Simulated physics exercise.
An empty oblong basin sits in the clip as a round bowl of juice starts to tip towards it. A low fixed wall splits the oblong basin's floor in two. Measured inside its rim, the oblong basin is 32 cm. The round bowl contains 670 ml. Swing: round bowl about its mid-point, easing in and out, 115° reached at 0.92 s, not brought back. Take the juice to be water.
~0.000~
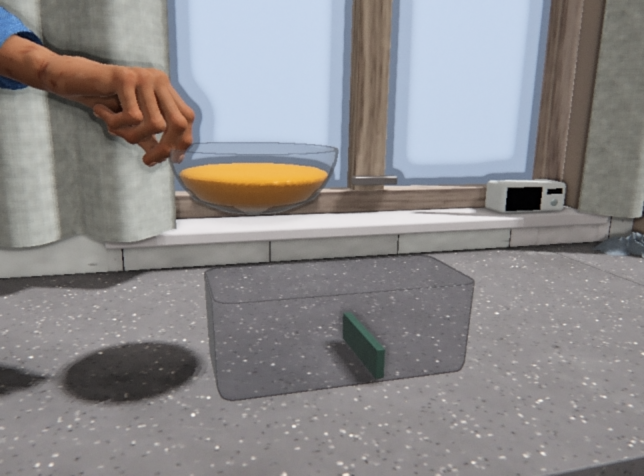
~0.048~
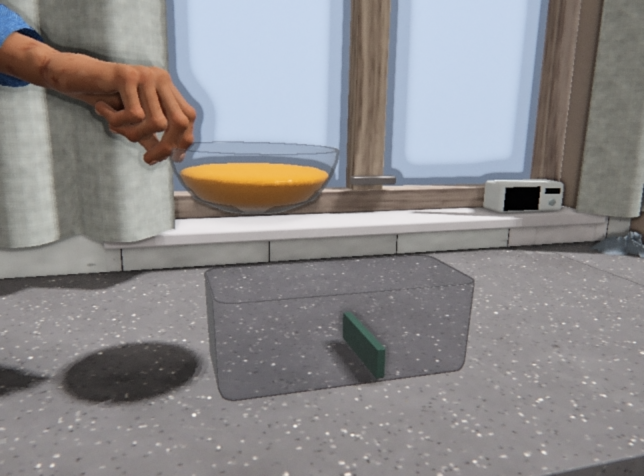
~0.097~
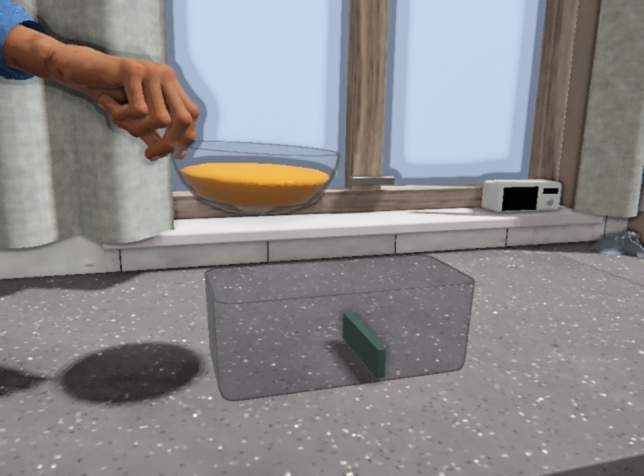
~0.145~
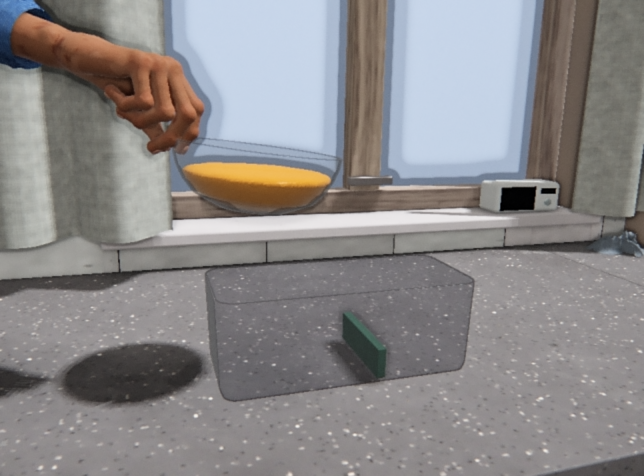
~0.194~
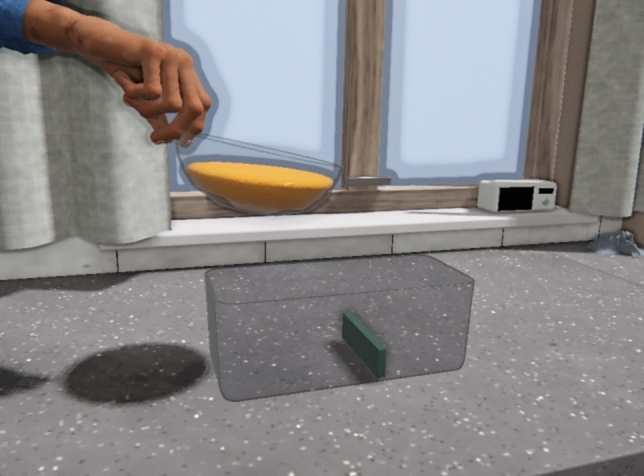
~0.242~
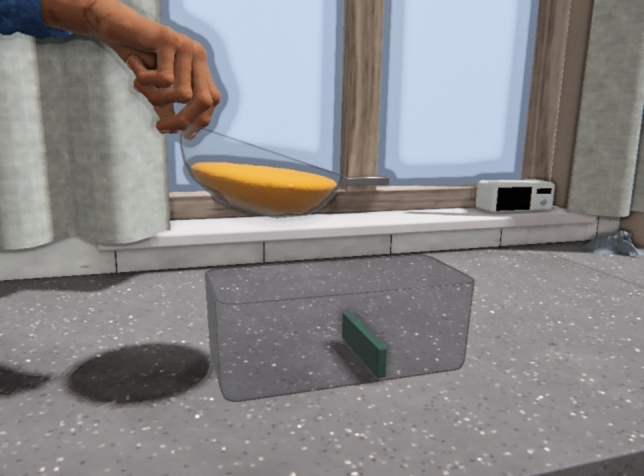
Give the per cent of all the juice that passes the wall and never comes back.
I would say 39 percent.
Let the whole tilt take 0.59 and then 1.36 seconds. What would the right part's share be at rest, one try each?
The first try gives around 30 percent, the second around 50 percent.
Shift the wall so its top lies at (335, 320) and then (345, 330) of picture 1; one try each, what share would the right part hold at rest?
One try each: Around 70 percent and then around 55 percent.
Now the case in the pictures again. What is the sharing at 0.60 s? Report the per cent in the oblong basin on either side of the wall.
About 18 left, about 32 right.
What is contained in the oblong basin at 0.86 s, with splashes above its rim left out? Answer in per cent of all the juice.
About 92 per cent.
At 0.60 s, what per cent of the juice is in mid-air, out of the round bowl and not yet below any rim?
36 per cent.
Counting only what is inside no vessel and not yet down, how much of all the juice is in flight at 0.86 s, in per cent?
Some 6 % is up in the air.
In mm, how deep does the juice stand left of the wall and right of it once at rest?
Left part about 16 mm deep, right part about 18 mm deep.
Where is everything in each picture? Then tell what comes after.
In the first frame, it leans 0°; its right rim is at (333, 149); the juice meets the walls at (178, 173) and (324, 171); the oblong basin's rim runs from (209, 287) to (452, 269); the wall's top is at (362, 331).
In the second frame, it leans 1°; its right rim is at (334, 150); the juice meets the walls at (178, 172) and (325, 171).
In the third frame, it leans 3°; its right rim is at (335, 154); the juice meets the walls at (179, 171) and (325, 172).
In the fourth frame, it leans 7°; its right rim is at (336, 159); the juice meets the walls at (181, 169) and (327, 174).
In the fifth frame, it leans 12°; its right rim is at (337, 167); the juice meets the walls at (184, 166) and (329, 177).
In the sixth frame, it leans 19°; its right rim is at (338, 176); the juice meets the walls at (189, 167) and (332, 179).
After 0.60 s the tilt is 83° and 15 per cent is still to pour, 18 is left of the wall and 32 right of it.
After 0.86 s the tilt is 114° and 0 per cent is still to pour, 54 is left of the wall and 38 right of it.
After 1.13 s the tilt is 115° and 0 per cent is still to pour, 58 is left of the wall and 39 right of it.
After 1.42 s the tilt is 115° and 0 per cent is still to pour, 58 is left of the wall and 39 right of it.
In the end 58 per cent lies left of the wall, 39 right of it and 4 outside.
